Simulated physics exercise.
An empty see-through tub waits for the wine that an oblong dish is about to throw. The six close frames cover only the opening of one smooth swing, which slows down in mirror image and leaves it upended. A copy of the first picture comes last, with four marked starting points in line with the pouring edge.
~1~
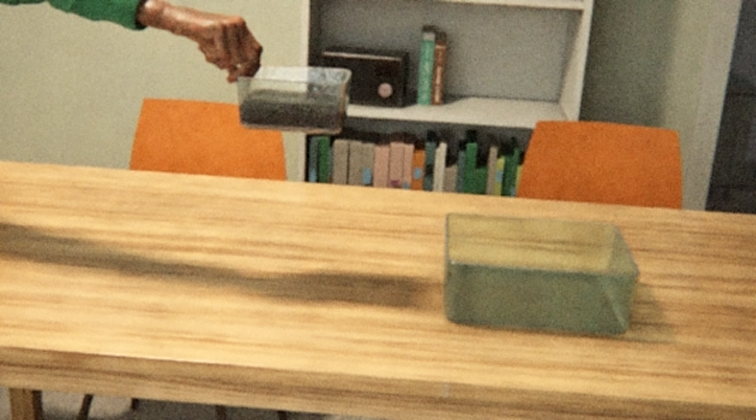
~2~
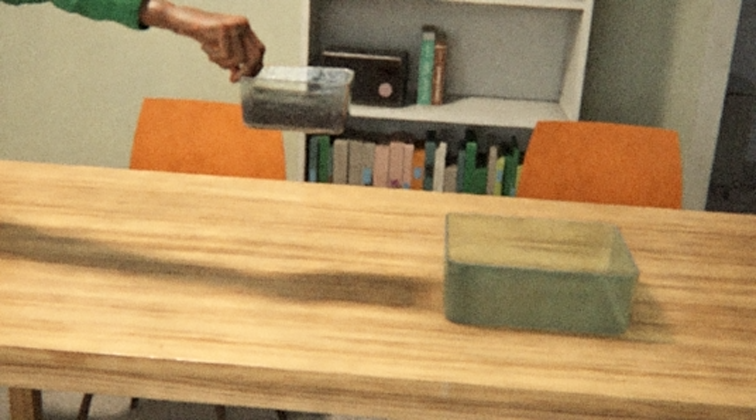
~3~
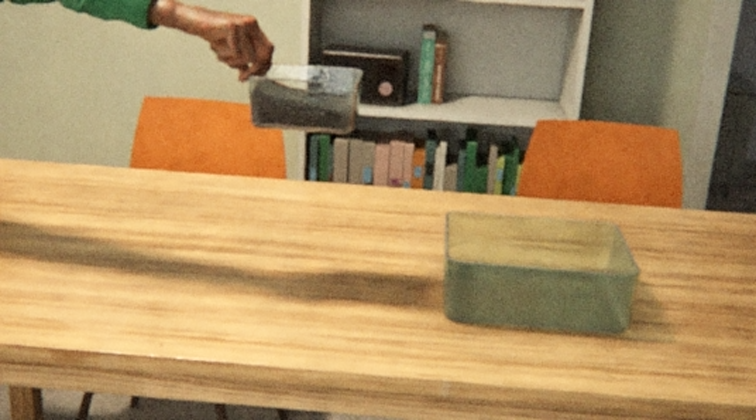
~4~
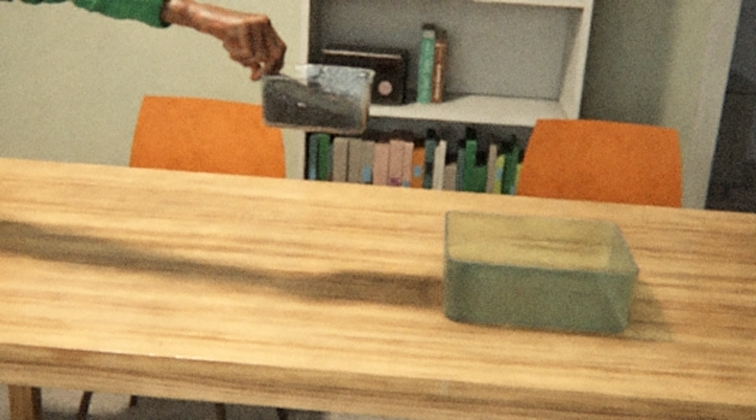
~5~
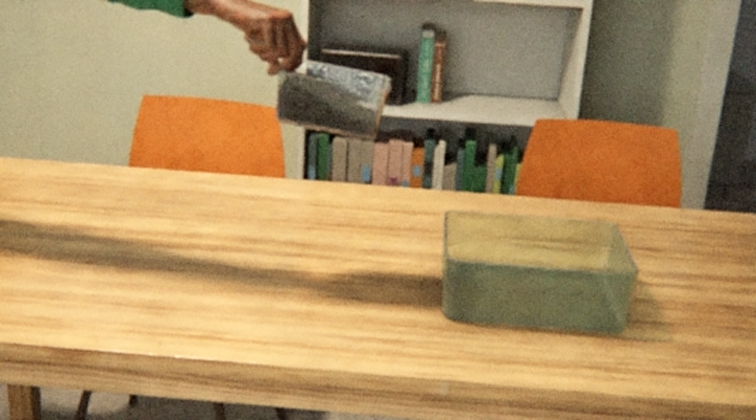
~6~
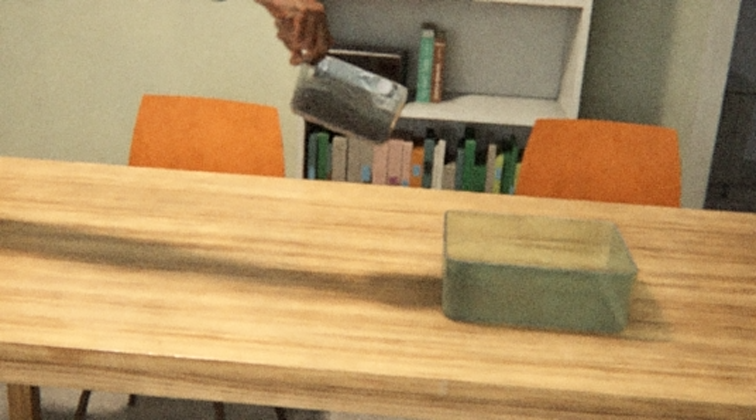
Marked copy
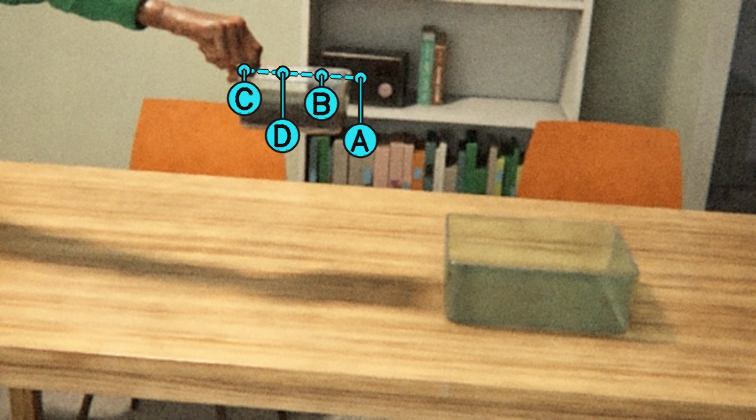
A hand in a green sleeve holds a small clear oblong dish of dark liquid level above a wooden table, barely moving at first. It then carries the dish a short way right, toward a larger, empty see-through tub, and tilts its right end gently downward.
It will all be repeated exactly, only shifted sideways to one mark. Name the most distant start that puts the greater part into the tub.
The limit is B.
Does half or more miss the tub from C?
Yes, that goes wrong.
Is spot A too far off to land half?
No, not at all.
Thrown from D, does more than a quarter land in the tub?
Yes.
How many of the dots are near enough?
Two.
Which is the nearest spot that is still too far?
It is D.
On the marked copy, A at (360, 78); B at (321, 75); C at (244, 70); D at (282, 73).
For spot A, about 79 % lands in the tub, 12 % falls short and 8 % goes beside or beyond.
For spot B, about 63 % lands in the tub, 31 % falls short and 7 % goes beside or beyond.
For spot C, about 0 % lands in the tub, 99 % falls short.
For spot D, about 35 % lands in the tub, 60 % falls short and 5 % goes beside or beyond.
